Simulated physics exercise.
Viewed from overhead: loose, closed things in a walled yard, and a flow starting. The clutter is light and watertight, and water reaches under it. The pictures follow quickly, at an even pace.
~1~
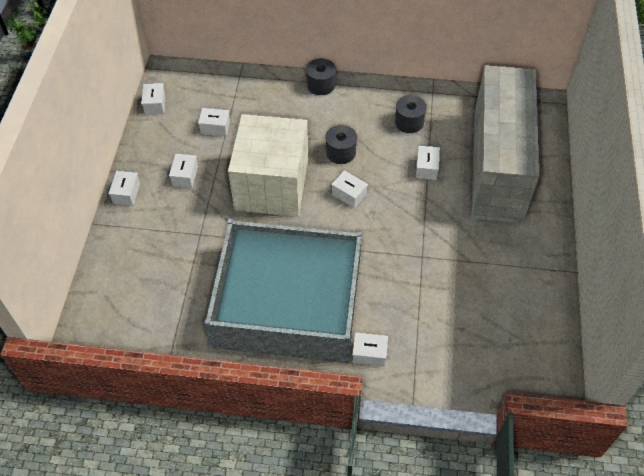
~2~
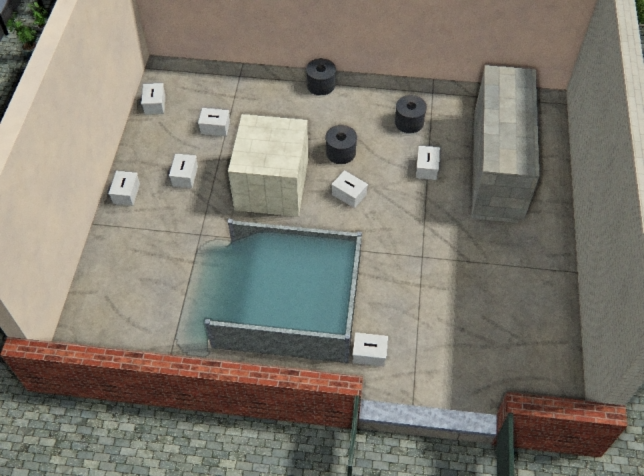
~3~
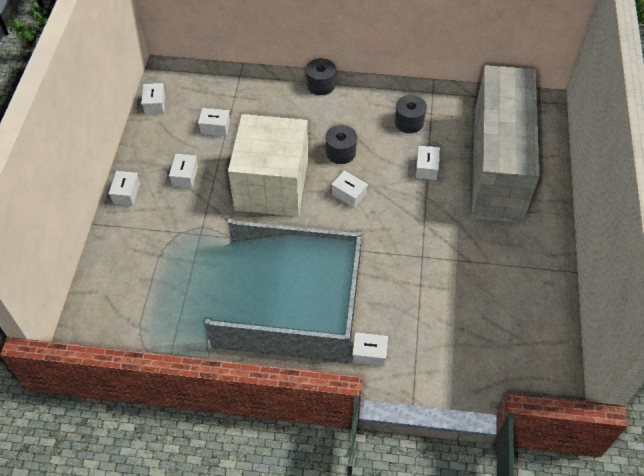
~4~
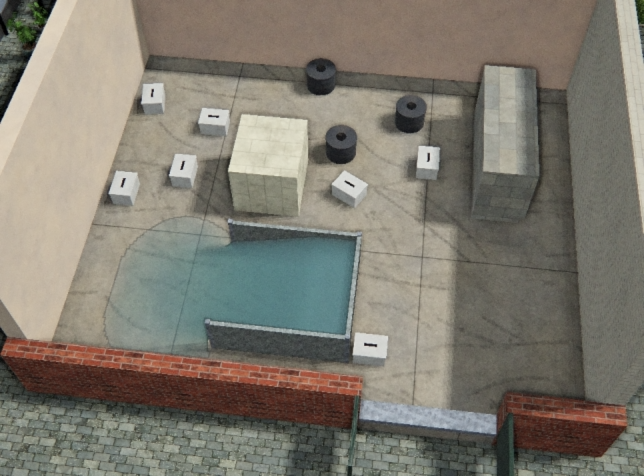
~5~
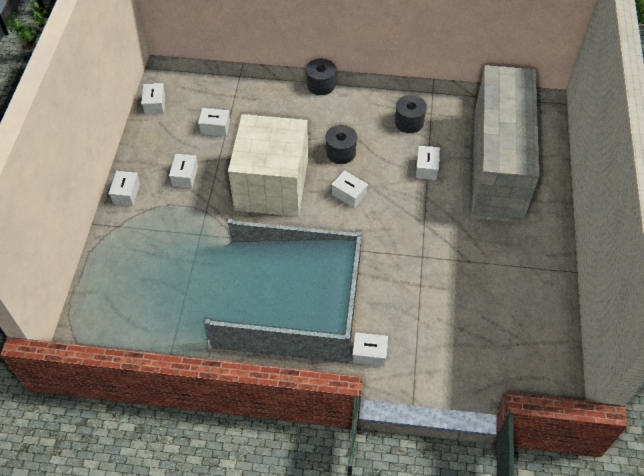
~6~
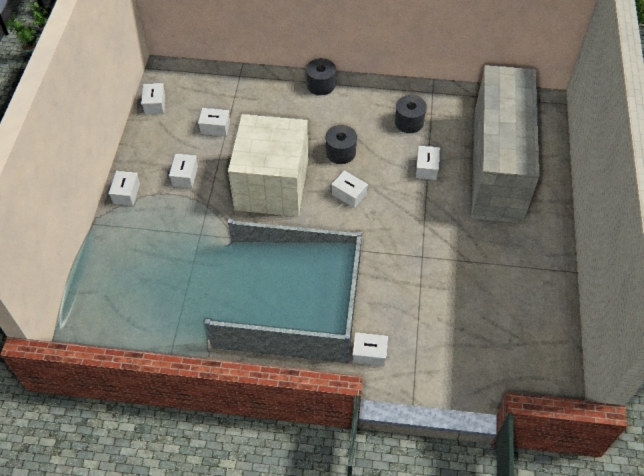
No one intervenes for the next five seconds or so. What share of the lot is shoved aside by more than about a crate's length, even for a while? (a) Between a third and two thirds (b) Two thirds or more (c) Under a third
Between a third and two thirds.
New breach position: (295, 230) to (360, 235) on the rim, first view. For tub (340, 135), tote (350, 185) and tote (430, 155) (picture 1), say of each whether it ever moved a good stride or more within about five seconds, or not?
In turn: Moved that far, moved that far, moved that far.
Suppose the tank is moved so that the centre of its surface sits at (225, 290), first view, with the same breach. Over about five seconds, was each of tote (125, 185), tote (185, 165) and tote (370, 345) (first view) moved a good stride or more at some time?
The three, one by one: Past that mark, past that mark and short of that.
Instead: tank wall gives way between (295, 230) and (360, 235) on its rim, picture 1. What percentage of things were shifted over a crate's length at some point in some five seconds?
Roughly 50 in a hundred.
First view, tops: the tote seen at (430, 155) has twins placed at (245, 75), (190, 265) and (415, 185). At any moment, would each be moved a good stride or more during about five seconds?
In turn: Yes, moved that far, never so far.
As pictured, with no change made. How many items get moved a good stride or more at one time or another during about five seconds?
I make it 5.
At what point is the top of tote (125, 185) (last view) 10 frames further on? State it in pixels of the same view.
Close to (148, 111).
A moment on, 0 of 10 are well off their spots; 0 afloat.
Next, 1 of 10 are well off their spots; 1 afloat.
Later, 3 of 10 are well off their spots; 2 afloat.
In the end, 5 of 10 are well off their spots, and 5 have been at some point; 3 afloat.
